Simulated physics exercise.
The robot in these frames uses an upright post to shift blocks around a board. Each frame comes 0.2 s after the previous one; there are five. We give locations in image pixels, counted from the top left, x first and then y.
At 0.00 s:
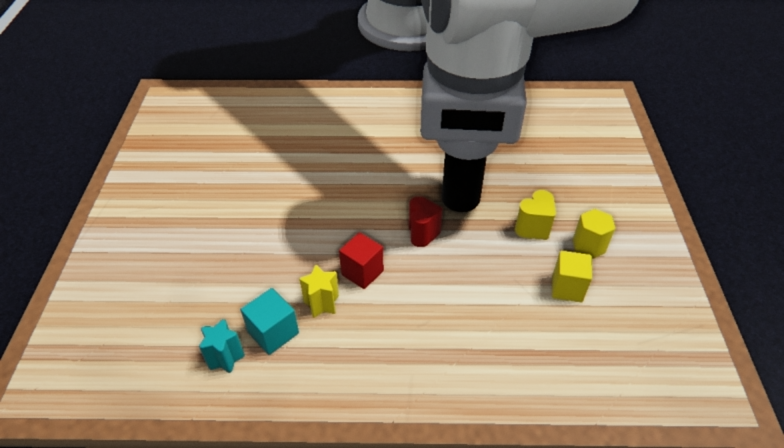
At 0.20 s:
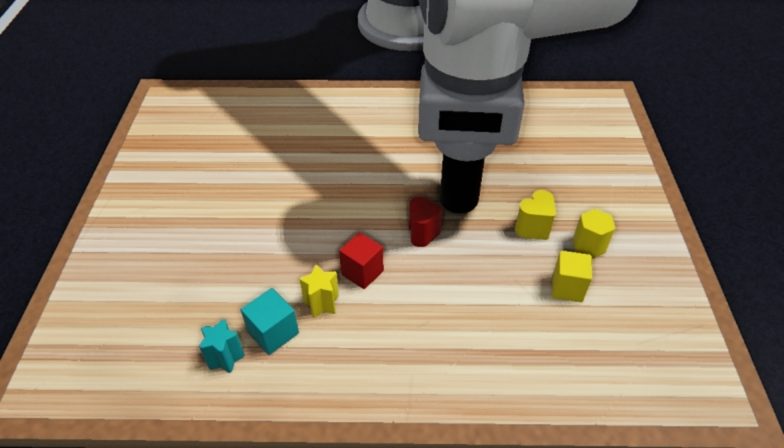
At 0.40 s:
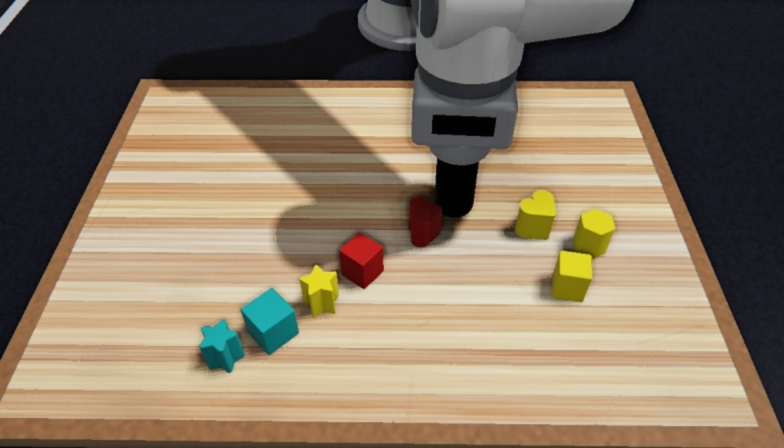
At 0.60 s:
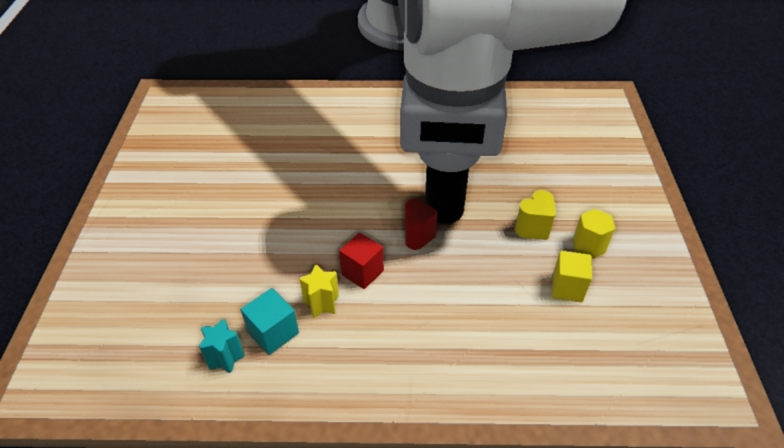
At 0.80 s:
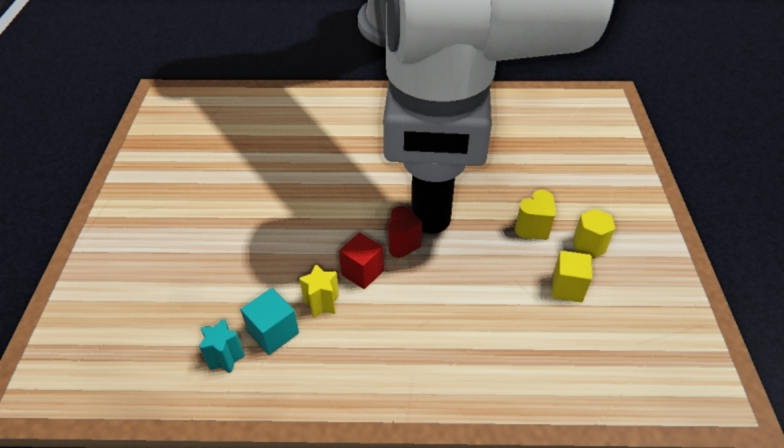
The robot arm's black post moved slowly to the left toward a red heart-shaped block, then nudged it a short way left toward the red cube, while the other blocks stayed still.
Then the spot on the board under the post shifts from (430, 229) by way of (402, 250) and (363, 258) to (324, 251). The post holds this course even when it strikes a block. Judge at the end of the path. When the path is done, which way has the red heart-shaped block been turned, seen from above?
It rotates counterclockwise.
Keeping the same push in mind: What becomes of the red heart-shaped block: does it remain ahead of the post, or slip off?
Final position: To the side or behind.
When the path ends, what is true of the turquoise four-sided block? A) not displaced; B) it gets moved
(B)
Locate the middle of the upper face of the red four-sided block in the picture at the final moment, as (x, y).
Roughly at (311, 288).
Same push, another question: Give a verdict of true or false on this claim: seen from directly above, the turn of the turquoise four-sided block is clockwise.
The statement is true.
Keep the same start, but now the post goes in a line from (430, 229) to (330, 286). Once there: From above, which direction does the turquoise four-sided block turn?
Answer: With the clock.
What follows on the original path. One third of the way, post (401, 241); red four-sided block (342, 260); red heart-shaped block (370, 240).
Two thirds of the way, post (362, 249); turquoise four-sided block (258, 319), turned 20° clockwise; yellow star block (292, 304); red four-sided block (315, 281); red heart-shaped block (332, 254), turned 25° anticlockwise.
At the end, post (323, 242); turquoise four-sided block (252, 325), turned 20° clockwise; yellow star block (287, 310); red four-sided block (311, 288); red heart-shaped block (312, 258), turned 75° anticlockwise.
